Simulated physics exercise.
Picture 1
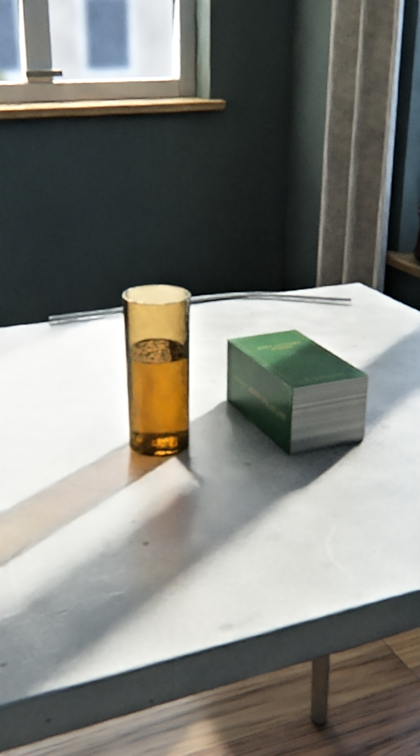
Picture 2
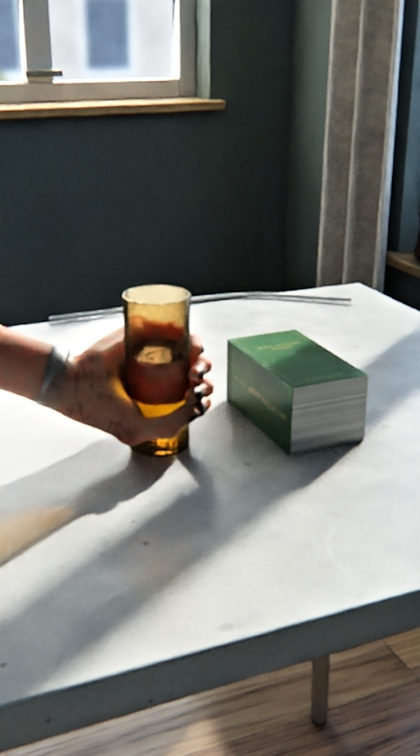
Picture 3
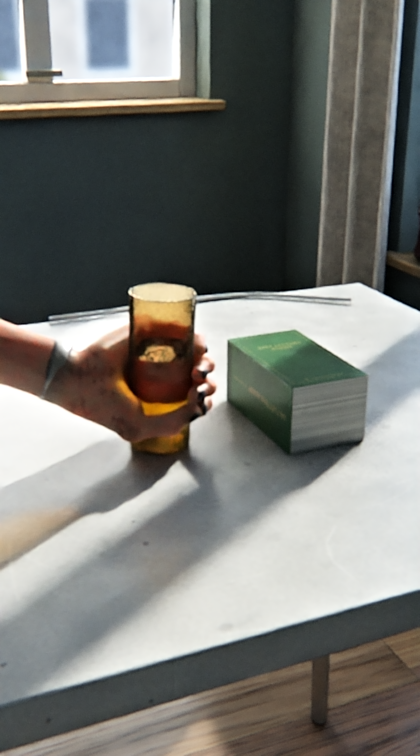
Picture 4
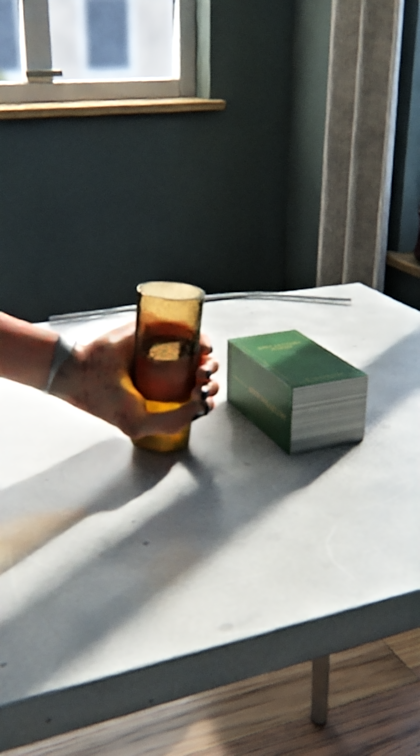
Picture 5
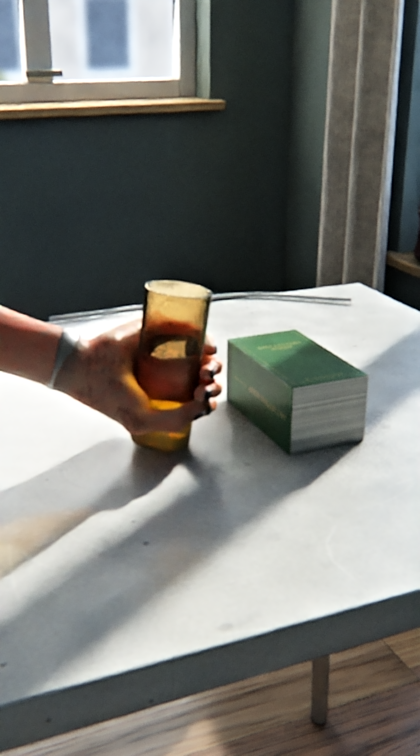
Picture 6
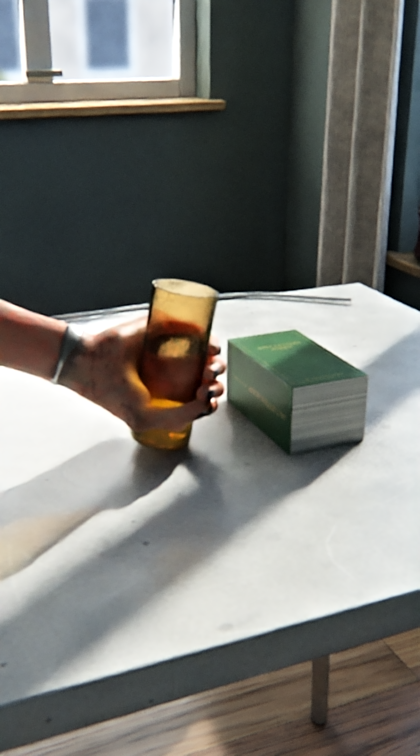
The footage shows a tall amber glass of liquid standing beside a thick green book on a pale table; a hand reaches in from the left, grips the glass and gradually tilts it slightly to the right, towards the book.
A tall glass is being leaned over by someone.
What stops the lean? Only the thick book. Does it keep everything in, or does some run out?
Most likely it is going to keep every drop there.
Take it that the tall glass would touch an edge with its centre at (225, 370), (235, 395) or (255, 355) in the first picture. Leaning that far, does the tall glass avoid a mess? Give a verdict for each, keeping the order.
In the listed order: Nothing escapes, nothing escapes, nothing escapes.
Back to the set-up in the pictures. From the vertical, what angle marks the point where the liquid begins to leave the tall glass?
Tilt: Around 65°.
A moment on, the tall glass leans by about 25°; all is still inside.
Further on, the tall glass leans by about 40°; all is still inside.
When it is over, the tall glass leans by about 45°, against the thick book; all is still inside.
